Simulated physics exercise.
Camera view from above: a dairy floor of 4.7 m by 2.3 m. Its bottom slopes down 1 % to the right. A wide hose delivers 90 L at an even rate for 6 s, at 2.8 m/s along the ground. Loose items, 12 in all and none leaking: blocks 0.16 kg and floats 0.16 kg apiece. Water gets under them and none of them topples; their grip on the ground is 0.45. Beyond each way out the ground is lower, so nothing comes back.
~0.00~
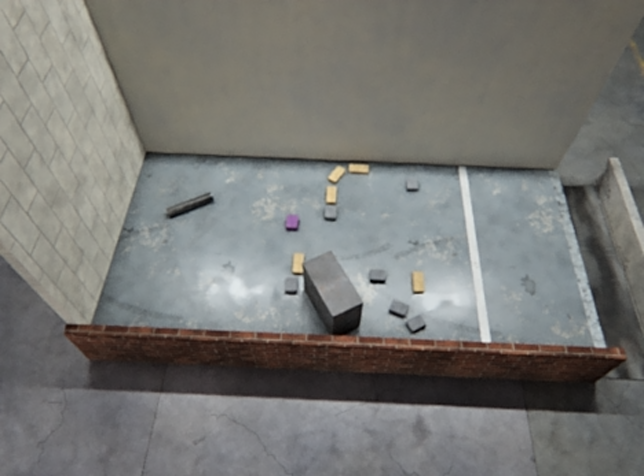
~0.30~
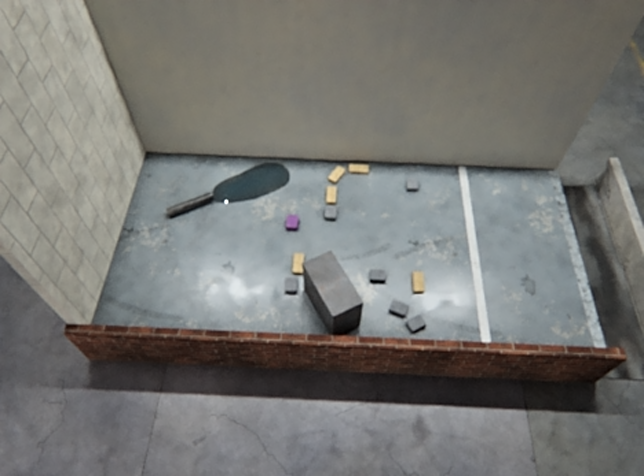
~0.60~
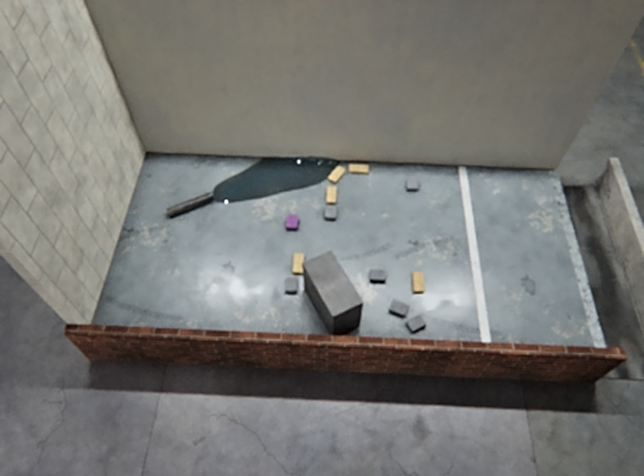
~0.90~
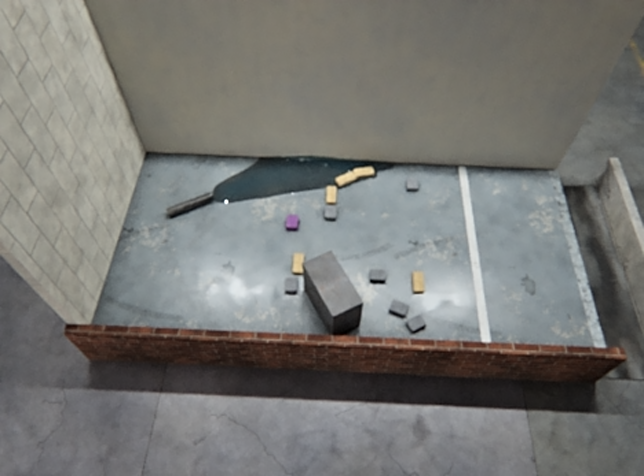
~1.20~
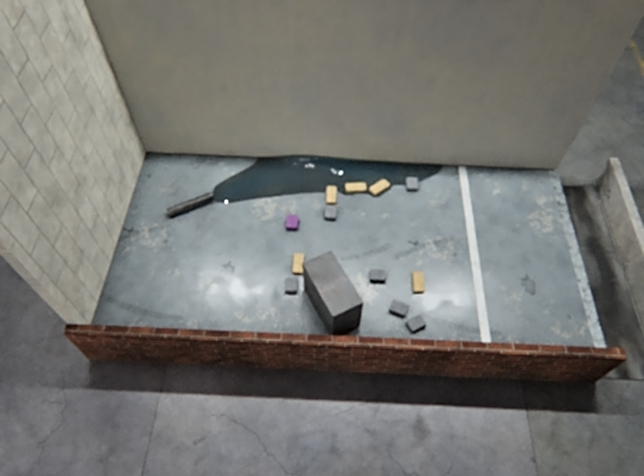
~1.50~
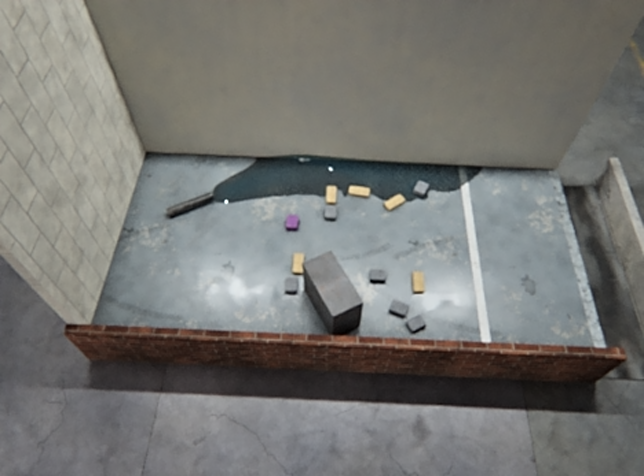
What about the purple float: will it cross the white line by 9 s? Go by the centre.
Purple float: Not over.
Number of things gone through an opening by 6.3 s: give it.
I count 0.
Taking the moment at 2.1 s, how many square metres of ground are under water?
Roughly 2.0 m2.
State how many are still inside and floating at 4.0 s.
Then: 0.
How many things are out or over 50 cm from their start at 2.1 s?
I get 2.
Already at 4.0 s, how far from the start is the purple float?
0 cm or so by then.
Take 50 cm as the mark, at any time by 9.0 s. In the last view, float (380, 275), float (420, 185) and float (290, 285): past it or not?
First stays inside the line, second crosses the line, third stays inside the line.
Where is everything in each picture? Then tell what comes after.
The first frame shows the purple float at (292, 221), on the bottom; 0.0 m2 under water; 0 of 12 have shifted.
The second frame shows the purple float at (292, 221) rests on the ground; water covers 0.3 m2; 0 of 12 have shifted.
The third frame shows the purple float at (292, 221), on the bottom; 0.5 m2 under water; 0 of 12 have shifted.
The fourth frame shows the purple float at (292, 221), on the bottom; 0.7 m2 under water; 2 of 12 have shifted.
The fifth frame shows the purple float at (292, 221), on the bottom; water covers 0.9 m2; 2 of 12 have shifted.
The sixth frame shows the purple float at (292, 221) rests on the ground; water covers 1.2 m2; 3 of 12 have shifted.
After 2.1 s the purple float is near (292, 221), 0.0 m from its start, aground; 1 of 12 are over the mark; 0 afloat.
After 4.0 s the purple float is near (292, 221), 0.0 m from its start, aground; 1 of 12 are over the mark; 0 afloat.
After 6.3 s the purple float is near (292, 221), 0.0 m from its start, aground; 1 of 12 are over the mark; 0 afloat.
After 9.0 s the purple float is near (292, 221), 0.0 m from its start, aground; 1 of 12 are over the mark; 0 afloat.
